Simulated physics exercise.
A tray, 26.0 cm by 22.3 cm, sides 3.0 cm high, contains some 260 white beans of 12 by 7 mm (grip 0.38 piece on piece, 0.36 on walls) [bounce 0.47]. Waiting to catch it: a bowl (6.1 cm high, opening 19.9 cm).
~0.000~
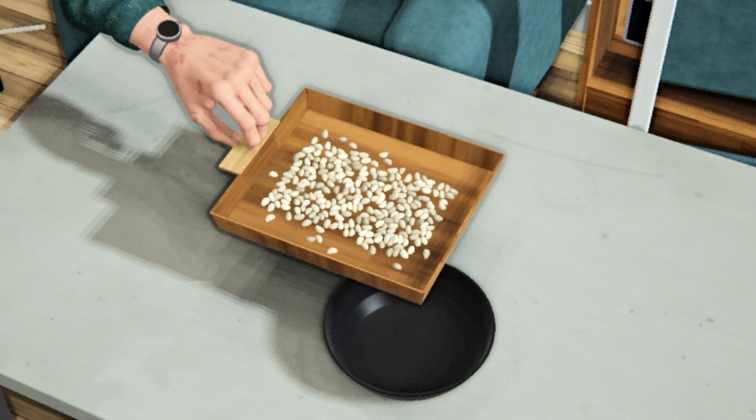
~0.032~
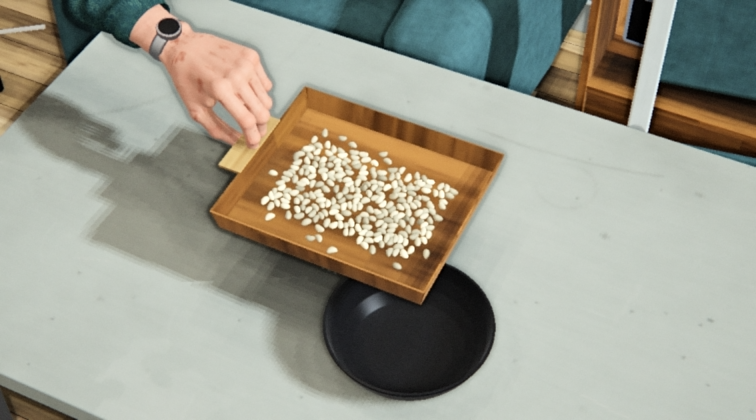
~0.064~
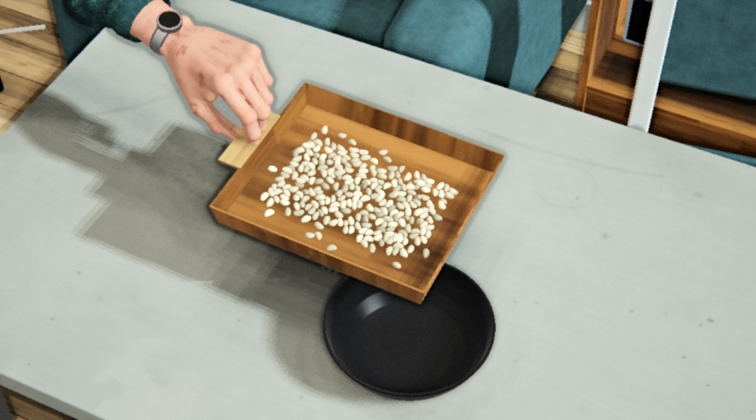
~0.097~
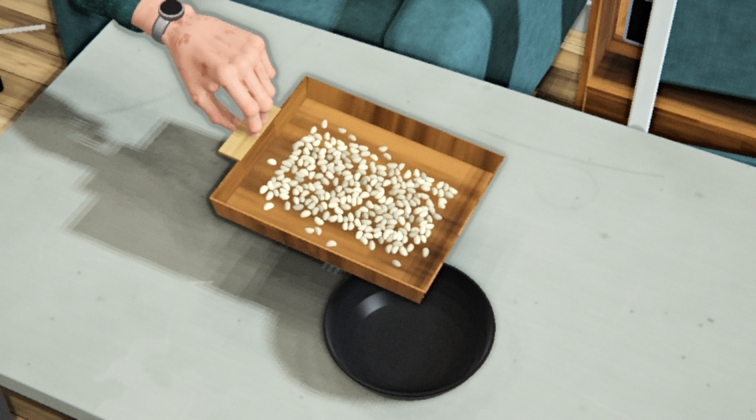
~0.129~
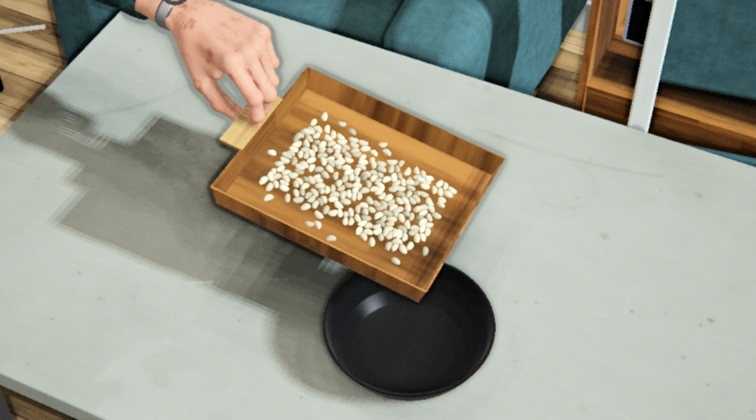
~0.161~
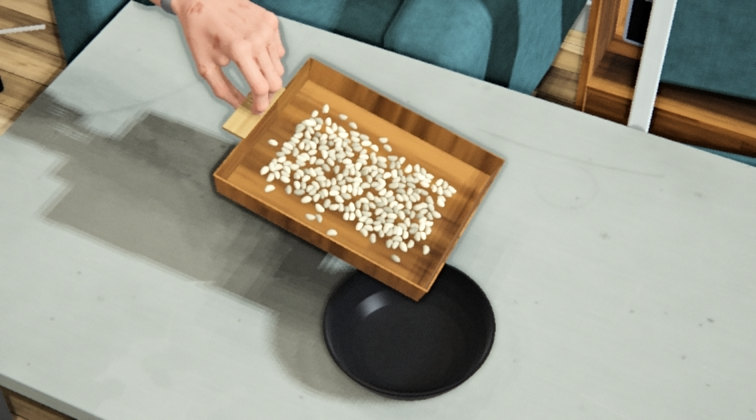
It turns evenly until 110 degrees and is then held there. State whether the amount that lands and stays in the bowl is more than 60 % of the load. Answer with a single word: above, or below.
Below.
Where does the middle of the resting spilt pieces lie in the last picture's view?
I'd point to about (516, 262).
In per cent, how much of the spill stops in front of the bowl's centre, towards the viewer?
0 %.
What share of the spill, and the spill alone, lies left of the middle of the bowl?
Share on that side: Approx. 10 %.
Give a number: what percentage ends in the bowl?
The share works out to around 5 per cent.
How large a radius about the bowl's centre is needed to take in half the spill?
That comes to some 20 cm from the centre.
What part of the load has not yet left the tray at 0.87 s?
My guess is close to 25 in a hundred.
After 0.43 s, tilt 51 degrees; tray 100 %; middle of all pieces on or above the table near (412, 168).
Then, at 0.66 s, tilt 82 degrees; tray 60 %, in the air 40 %; middle of all pieces on or above the table near (474, 210).
After 0.87 s, tilt 108 degrees; outside 55 %, tray 25 %, in the air 15 %; middle of all pieces on or above the table near (504, 248).
After 1.07 s, tilt 110 degrees; outside 90 %, bowl 5 %; middle of all pieces on or above the table near (514, 270).
By 2.0 s all is still; outside 95 %, bowl 5 %.
